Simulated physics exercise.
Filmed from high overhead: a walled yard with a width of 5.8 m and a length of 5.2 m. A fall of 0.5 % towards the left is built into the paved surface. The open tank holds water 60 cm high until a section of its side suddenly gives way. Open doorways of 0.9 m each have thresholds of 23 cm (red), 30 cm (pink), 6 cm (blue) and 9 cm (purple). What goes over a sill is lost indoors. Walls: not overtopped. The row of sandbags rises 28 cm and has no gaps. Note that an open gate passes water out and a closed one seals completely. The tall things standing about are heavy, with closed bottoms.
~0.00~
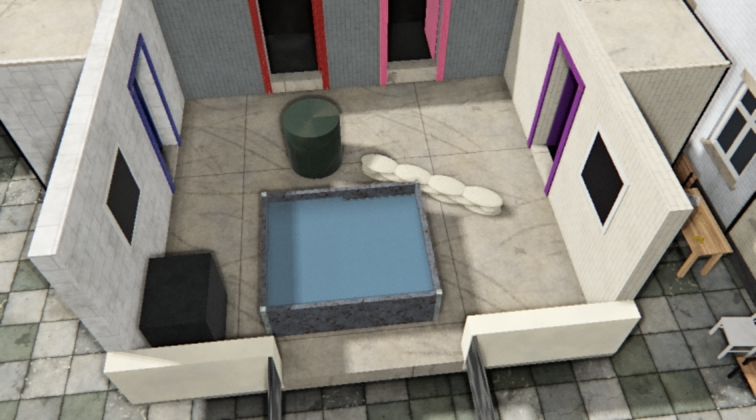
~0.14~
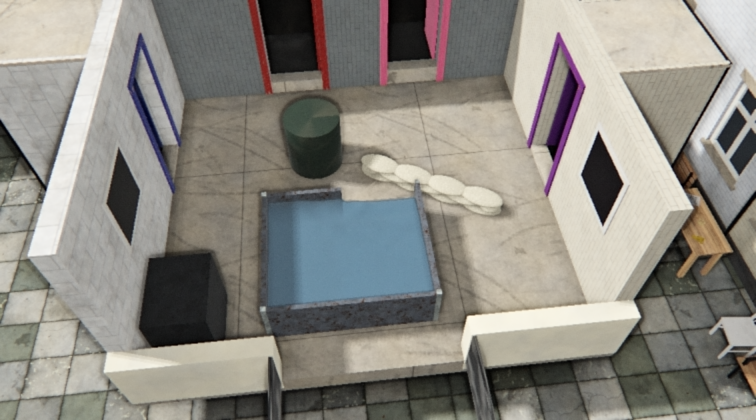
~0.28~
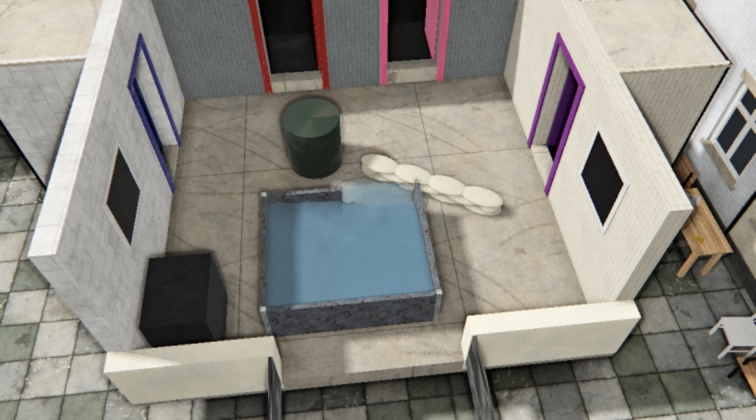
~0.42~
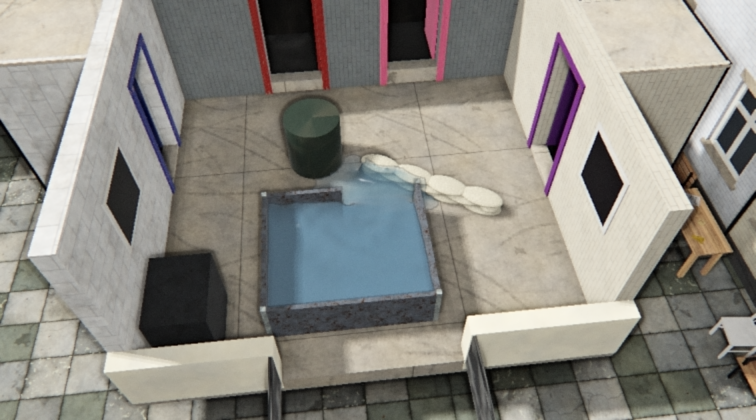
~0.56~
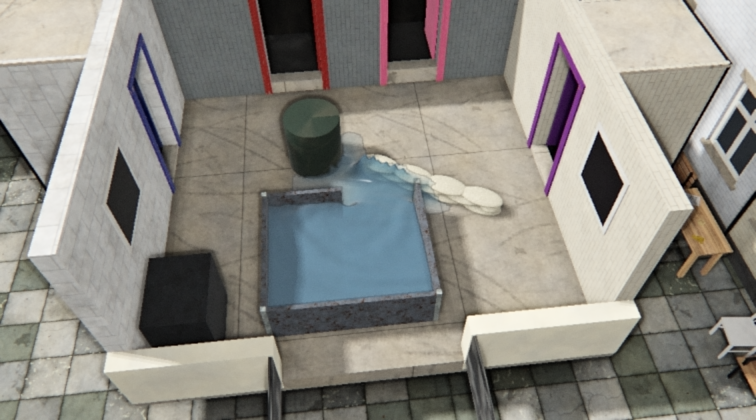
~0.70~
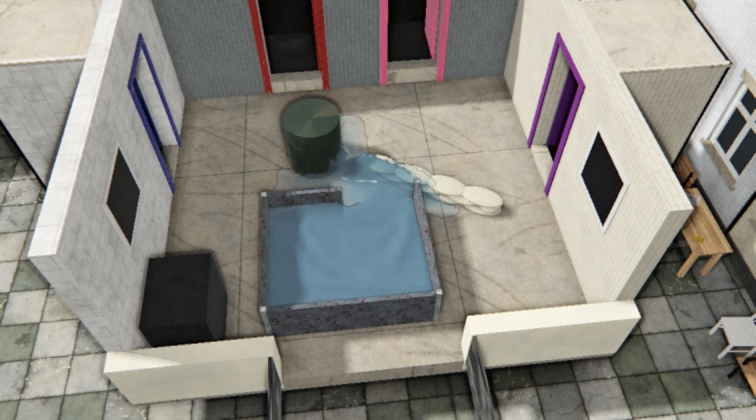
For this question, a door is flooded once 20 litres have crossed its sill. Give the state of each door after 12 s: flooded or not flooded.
As I see it, red door: Beneath the limit; pink door: Beneath the limit; blue door: Above the limit; purple door: Beneath the limit.
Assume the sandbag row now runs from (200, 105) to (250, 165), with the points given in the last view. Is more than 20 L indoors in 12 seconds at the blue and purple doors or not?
Well, the blue one ends up within bounds and the purple one ends up within bounds.
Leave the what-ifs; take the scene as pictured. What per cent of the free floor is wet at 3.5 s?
I'd say around 75 % is wet.
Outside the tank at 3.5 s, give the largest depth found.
I'd put it at close to 28 cm.
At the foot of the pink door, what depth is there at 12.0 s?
Roughly 7.5 cm.
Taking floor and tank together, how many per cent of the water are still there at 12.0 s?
That would be close to 86 per cent.
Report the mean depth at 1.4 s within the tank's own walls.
Mean depth: About 41 cm.
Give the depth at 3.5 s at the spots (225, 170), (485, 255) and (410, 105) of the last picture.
Listed order: 2 / 3 / 5 cm.
After 1.4 s water covers 30 % of the floor and is deepest (50 cm) near (395, 187); red door not reached, pink door not reached, blue door not reached, purple door not reached.
After 2.2 s water covers 65 % of the floor and is deepest (40 cm) near (336, 175); red door 5 cm at the sill, 0 L in, pink door 15 cm at the sill, 0 L in, blue door 9 cm at the sill, 3 L in, purple door 2 cm at the sill, 0 L in.
After 3.5 s water covers 75 % of the floor and is deepest (28 cm) near (336, 175); red door 4 cm at the sill, 0 L in, pink door 10 cm at the sill, 0 L in, blue door 11 cm at the sill, 20 L in, purple door 2 cm at the sill, 0 L in.
After 7.0 s water covers 95 % of the floor and is deepest (15 cm) near (396, 196); red door 7 cm at the sill, 0 L in, pink door 6 cm at the sill, 0 L in, blue door 8 cm at the sill, 52 L in, purple door 6 cm at the sill, 0 L in.
After 12.0 s water covers 95 % of the floor and is deepest (14 cm) near (467, 81); red door 6 cm at the sill, 0 L in, pink door 8 cm at the sill, 0 L in, blue door 9 cm at the sill, 69 L in, purple door 7 cm at the sill, 0 L in.
